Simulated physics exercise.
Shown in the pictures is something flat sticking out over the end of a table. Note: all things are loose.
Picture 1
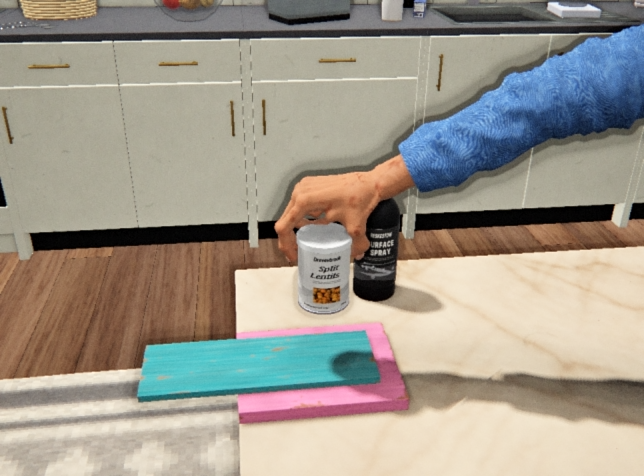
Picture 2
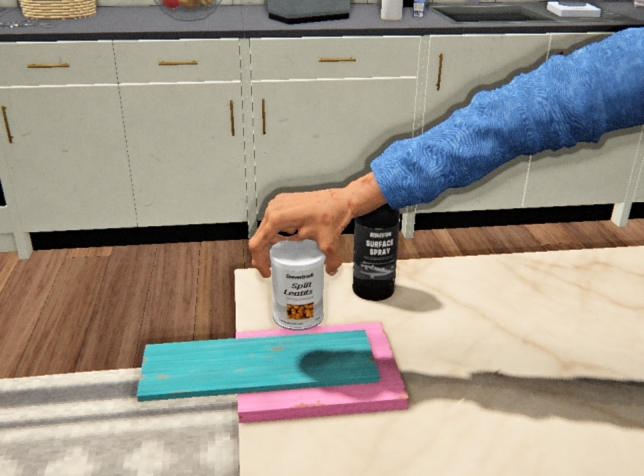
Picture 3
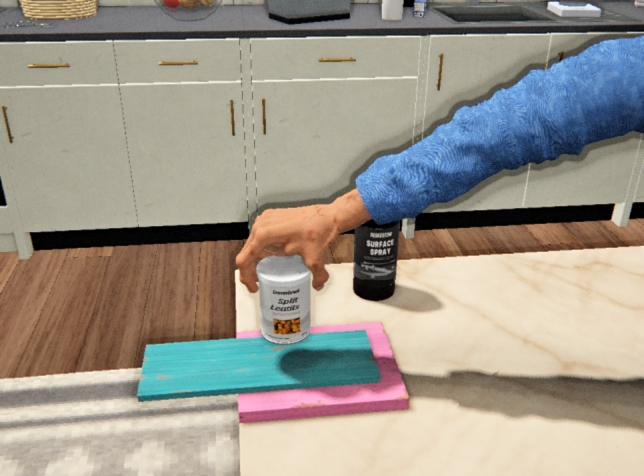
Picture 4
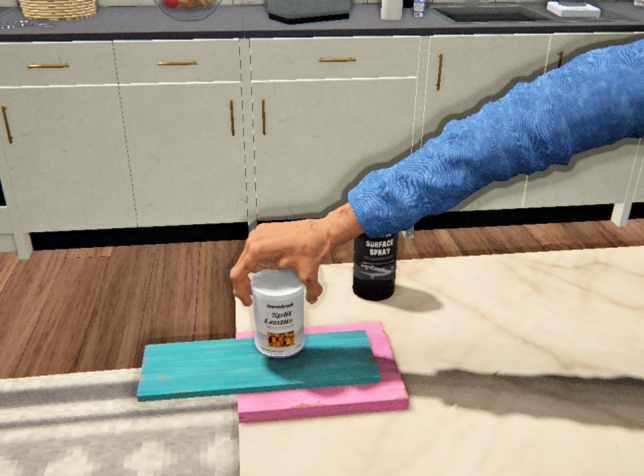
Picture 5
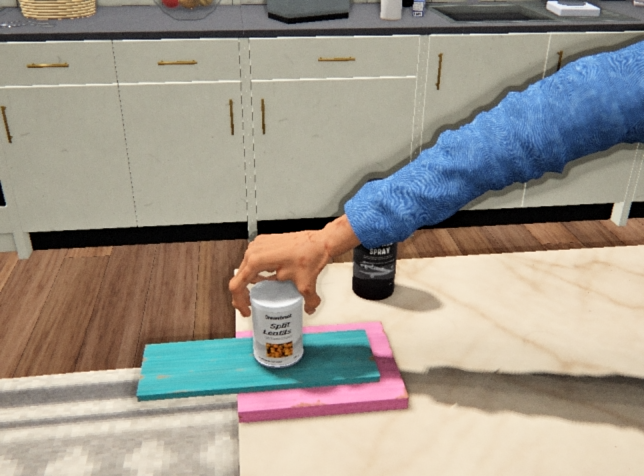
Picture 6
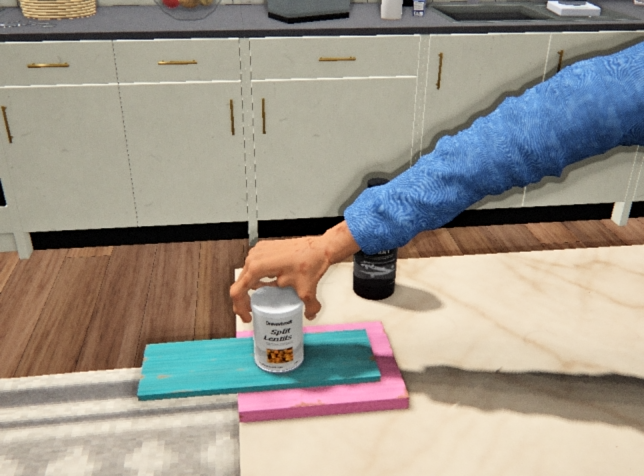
The footage shows a hand in a blue sleeve moving a white tin leftward and toward the viewer from beside a black bottle, then setting it on a turquoise plank lying across a pink slab at the table's edge.
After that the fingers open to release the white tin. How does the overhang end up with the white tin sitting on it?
Looks like it stays put up there.
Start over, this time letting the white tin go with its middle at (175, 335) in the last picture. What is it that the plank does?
After that it tumbles.
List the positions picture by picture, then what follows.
The first frame shows on its way; white tin (324, 269); pink slab (317, 369).
The second frame shows on its way; white tin (298, 284); black bottle (376, 239).
The third frame shows on its way; white tin (285, 299); turquoise plank (260, 363).
The fourth frame shows on its way; white tin (279, 312); pink slab (317, 368).
The fifth frame shows on its way; white tin (277, 323).
The sixth frame shows in place under the hand; white tin (278, 329); turquoise plank (260, 363).
Then, 0.50 s on from there, no change.
Then, 1.20 s on from there, white tin resting near (278, 329).
Then, 2.30 s on from there, things are still on the move.
In the end, all 4 unmoved. At the end, from the last picture's camera, white tin near (278, 329). The plank stays on the table.
